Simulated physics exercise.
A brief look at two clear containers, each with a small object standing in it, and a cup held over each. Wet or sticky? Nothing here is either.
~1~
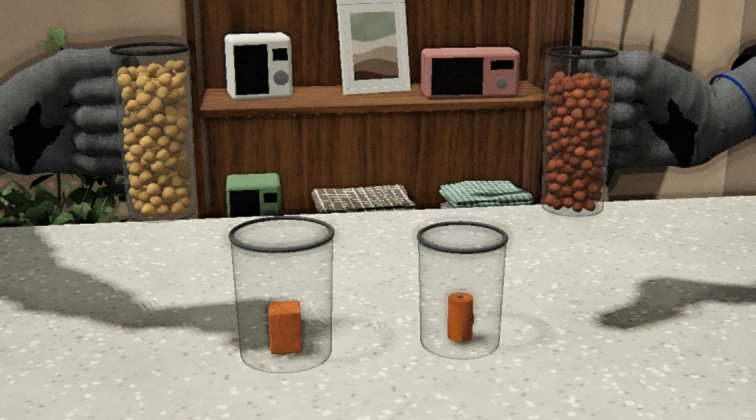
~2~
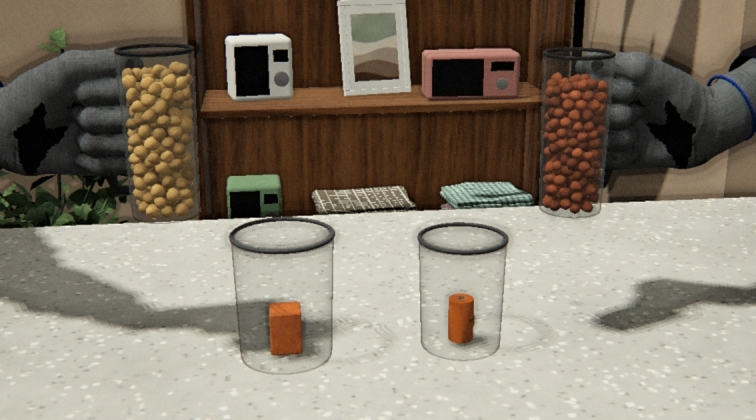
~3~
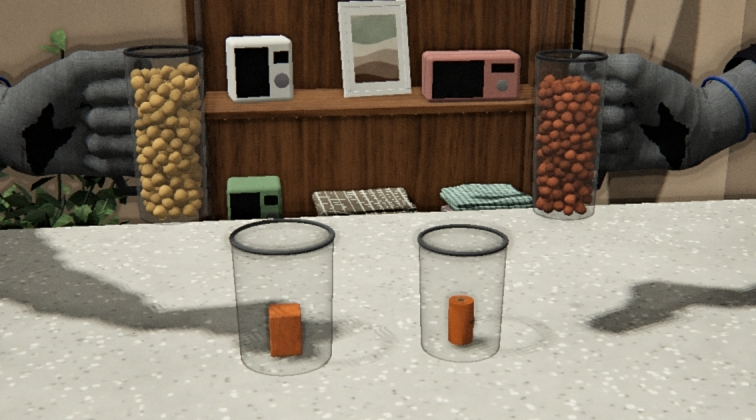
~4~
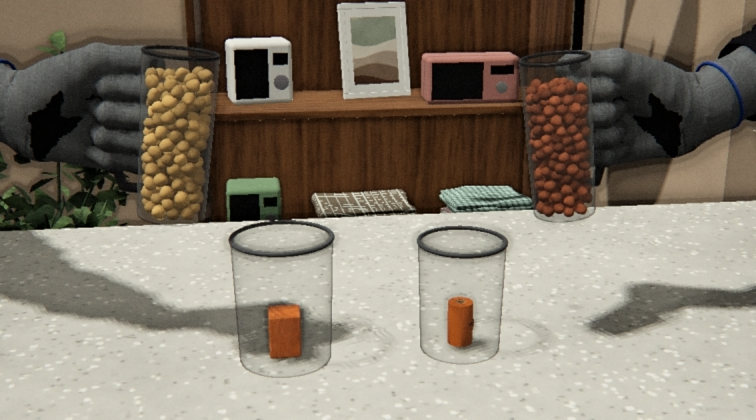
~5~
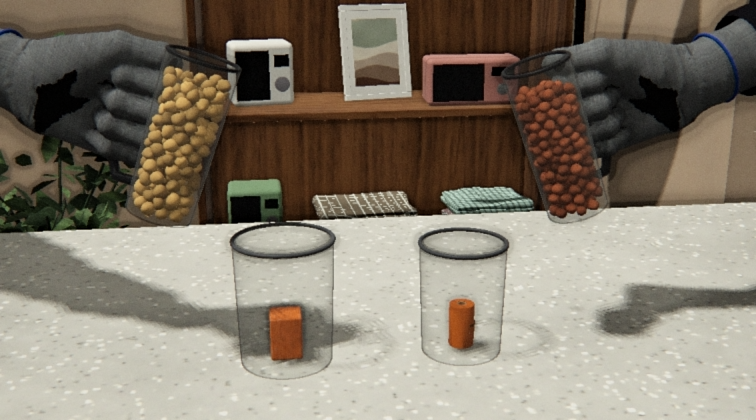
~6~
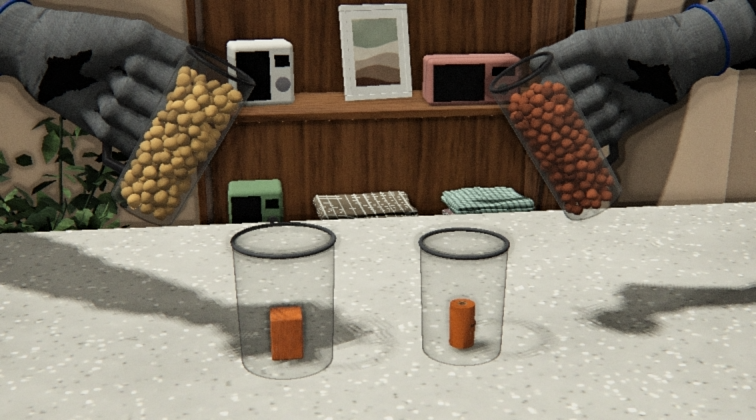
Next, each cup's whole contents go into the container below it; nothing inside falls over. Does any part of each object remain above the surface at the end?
Result: Left object: Fails to show; right object: Fails to show.
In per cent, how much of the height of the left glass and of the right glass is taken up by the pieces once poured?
60 % left, 70 % right, roughly.
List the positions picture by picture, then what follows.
In the first picture, small block in the left glass (285, 327), reaching about a third of the way up; left cup (156, 133), nearly full of dried chickpeas; small roll in the right glass (460, 317), reaching about a third of the way up; right cup (577, 132), nearly full of clay pellets.
In the second picture, left cup (161, 134), upright; right cup (574, 133), upright.
In the third picture, left cup (169, 135), upright; right cup (567, 135), upright.
In the fourth picture, left cup (176, 136), tipped 7°; right cup (560, 137), tipped 7°.
In the fifth picture, left cup (181, 138), tipped 19°; right cup (557, 139), tipped 19°.
In the sixth picture, small block in the left glass (287, 333); left cup (181, 138), tipped 31°; small roll in the right glass (462, 323); right cup (558, 139), tipped 31°.
Then, 0.29 s later than the last frame, left glass empty, all of its cupful still in the cup; right glass empty, all of its cupful still in the cup.
Then, 0.66 s later than the last frame, left glass empty, all of its cupful still in the cup; right glass empty, all of its cupful still in the cup.
Then, 1.06 s later than the last frame, left glass nearly empty, the larger part of its cupful still in the cup; right glass nearly empty, the larger part of its cupful still in the cup.
When it is over, left glass two thirds full (surface near (285, 287)), nothing beside it; right glass two thirds full (surface near (463, 275)), a scatter of pieces on the counter; the left thing is covered; the right thing is covered.
